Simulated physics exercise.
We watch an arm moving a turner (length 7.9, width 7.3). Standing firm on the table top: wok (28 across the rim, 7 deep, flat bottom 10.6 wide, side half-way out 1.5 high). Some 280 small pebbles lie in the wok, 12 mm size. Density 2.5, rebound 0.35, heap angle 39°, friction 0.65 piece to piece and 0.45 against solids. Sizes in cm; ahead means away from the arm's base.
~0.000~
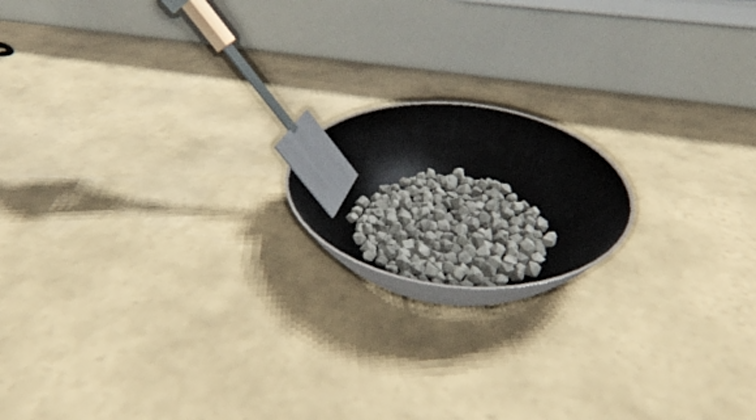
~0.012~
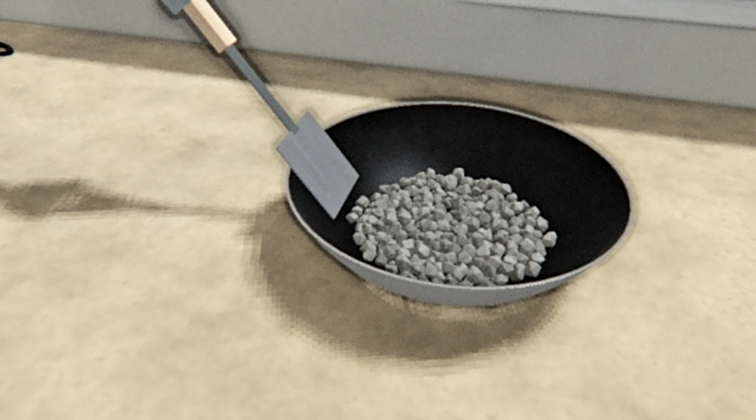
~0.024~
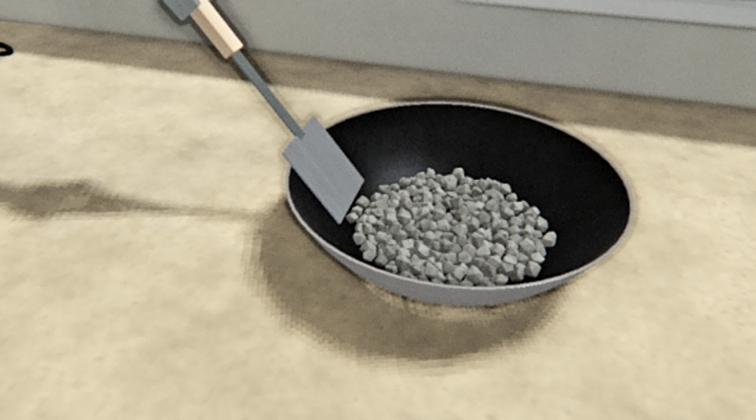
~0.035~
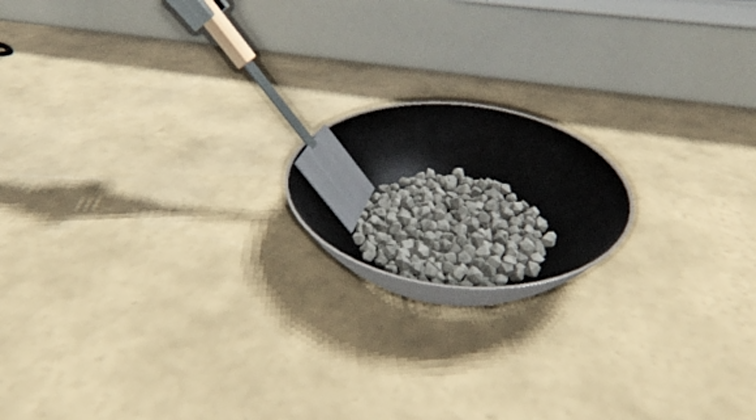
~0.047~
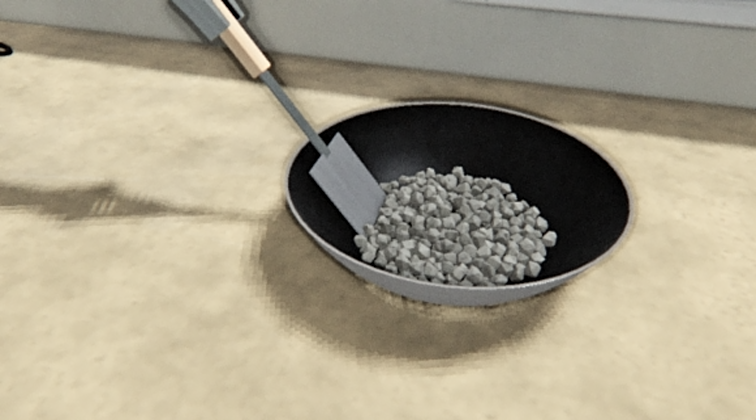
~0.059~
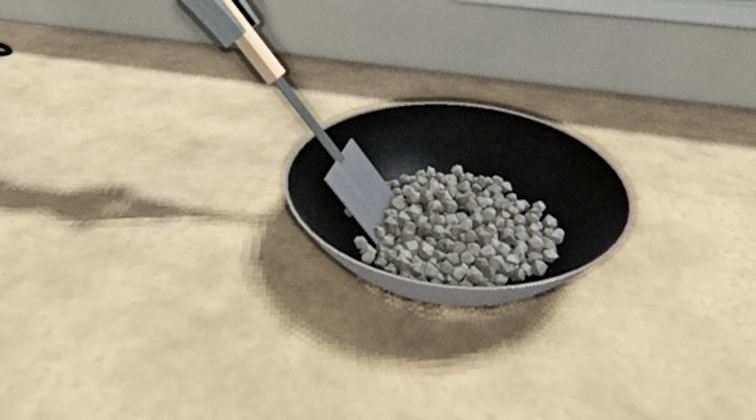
A grey turner with a pale wooden grip, held at the top edge by a barely visible dark gripper, slants into a black wok on a mottled beige table top, seen from above by a still camera. Grey pebbles lie heaped in the wok, before a grey wall. The turner slides down and right into the pile's left side, nudging some pebbles slightly.
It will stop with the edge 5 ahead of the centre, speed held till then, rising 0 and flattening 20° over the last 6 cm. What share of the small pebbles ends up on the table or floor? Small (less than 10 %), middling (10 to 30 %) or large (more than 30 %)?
Share on the table or floor: Small (less than 10 %).
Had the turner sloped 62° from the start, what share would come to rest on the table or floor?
It would be near 5 per cent.
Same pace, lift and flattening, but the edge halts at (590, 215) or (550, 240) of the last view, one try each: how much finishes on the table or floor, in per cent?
About 45 and 15 per cent.
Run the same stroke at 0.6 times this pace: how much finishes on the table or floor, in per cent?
About 0 per cent.
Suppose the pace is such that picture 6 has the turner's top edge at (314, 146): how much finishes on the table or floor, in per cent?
About 0 per cent.
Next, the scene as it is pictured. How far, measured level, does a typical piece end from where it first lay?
Roughly 5 cm.
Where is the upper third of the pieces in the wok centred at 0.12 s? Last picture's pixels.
At about (527, 228).
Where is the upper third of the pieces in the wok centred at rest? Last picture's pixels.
At about (566, 224).
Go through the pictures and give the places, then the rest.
The first frame shows the turner top edge at (292, 127), sloping 52°; upper third of the load around (449, 224), from x 350 to 550, top at y 175; 284 in the wok.
The second frame shows the turner top edge at (293, 128), sloping 52°; upper third of the load around (449, 224), from x 350 to 550, top at y 175.
The third frame shows the turner top edge at (299, 133), sloping 52°; upper third of the load around (448, 224), from x 350 to 550, top at y 175.
The fourth frame shows the turner top edge at (311, 143), sloping 52°; upper third of the load around (445, 225), from x 360 to 550, top at y 175.
The fifth frame shows the turner top edge at (325, 151), sloping 52°; upper third of the load around (445, 222), from x 360 to 550, top at y 170.
The sixth frame shows the turner top edge at (339, 158), sloping 52°; upper third of the load around (457, 223), from x 350 to 555, top at y 170; 284 in the wok.
After 0.09 s, sloping 52°, highest piece 8 above the table; 284 in the wok.
After 0.12 s, sloping 45°, highest piece 13 above the table; 283 in the wok, 1 on the blade or in flight.
After 0.33 s, sloping 32°, highest piece 22 above the table; 279 in the wok, 4 on the table or floor, 1 on the blade or in flight.
After 1.38 s, sloping 32°, highest piece 8 above the table; 279 in the wok, 5 on the table or floor.
In the end, 279 in the wok, 5 on the table or floor. That is 2 % on the table or floor.
